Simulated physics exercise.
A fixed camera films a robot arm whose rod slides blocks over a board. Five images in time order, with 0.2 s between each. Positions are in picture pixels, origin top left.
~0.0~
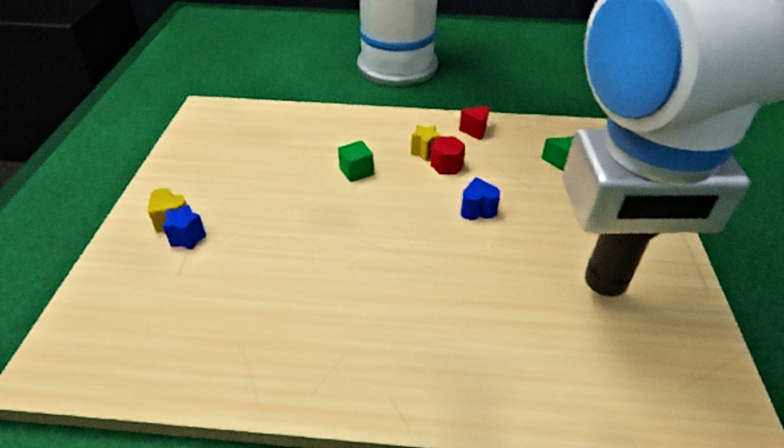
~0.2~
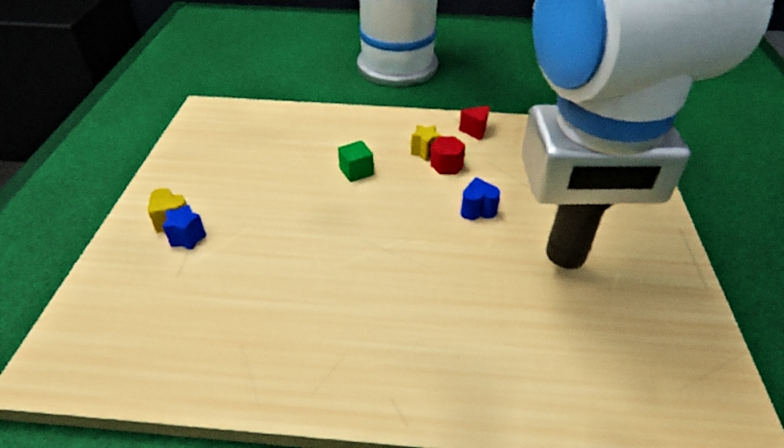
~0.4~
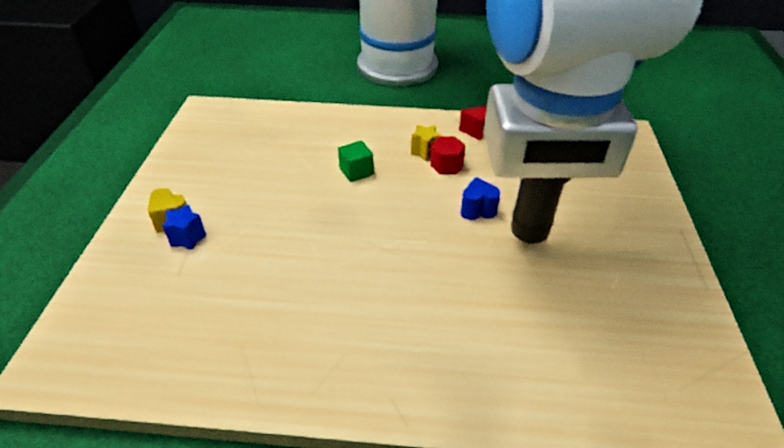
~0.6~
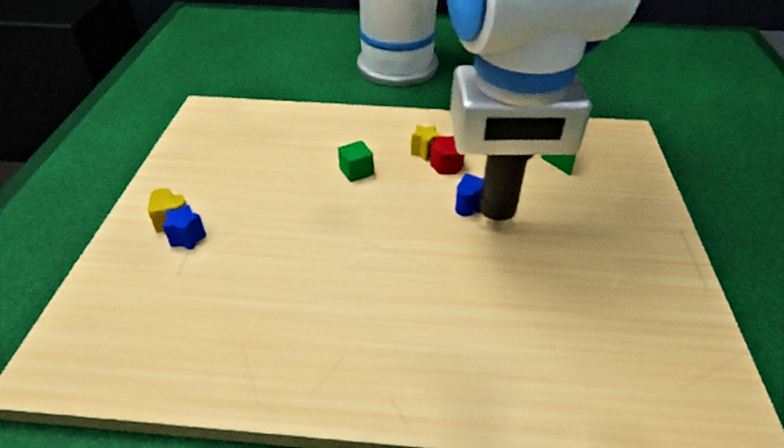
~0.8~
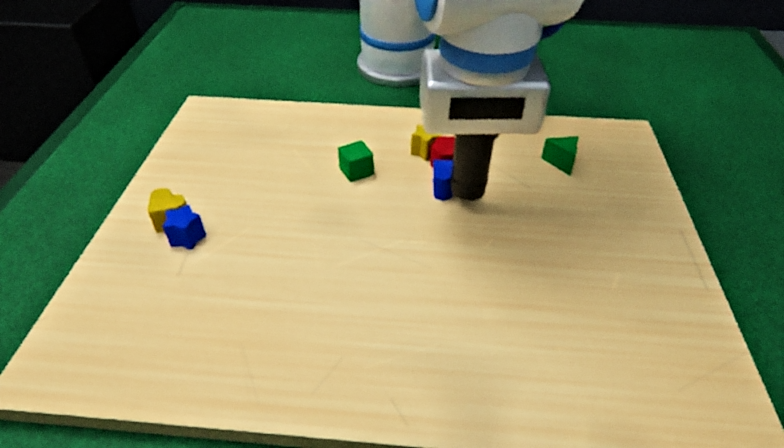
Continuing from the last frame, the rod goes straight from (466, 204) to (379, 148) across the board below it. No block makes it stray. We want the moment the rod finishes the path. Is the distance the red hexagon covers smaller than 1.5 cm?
Answer: Yes.
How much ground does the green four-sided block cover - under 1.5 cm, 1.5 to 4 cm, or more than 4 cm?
Its displacement is below 1.5 cm.
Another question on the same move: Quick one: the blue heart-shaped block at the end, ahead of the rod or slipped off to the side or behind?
My guess is it keeps its place ahead of the rod.
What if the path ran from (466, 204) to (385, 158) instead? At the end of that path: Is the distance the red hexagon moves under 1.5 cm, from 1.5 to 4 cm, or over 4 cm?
It ends within 1.5 cm of its spot.
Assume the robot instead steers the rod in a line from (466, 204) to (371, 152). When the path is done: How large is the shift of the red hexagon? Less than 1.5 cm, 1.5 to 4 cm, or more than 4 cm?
The best fit is under 1.5 cm.
The first path, step by step. One third of the way, rod (436, 169); yellow star block (425, 129); blue heart-shaped block (417, 149); red hexagon (446, 139), turned 40° clockwise.
Two thirds of the way, rod (407, 150); yellow star block (425, 128); blue heart-shaped block (389, 132); red hexagon (446, 139), turned 40° clockwise.
At the end, rod (379, 134); green four-sided block unmoved; yellow star block (425, 128); blue heart-shaped block (362, 117); red hexagon (446, 139), turned 40° clockwise.
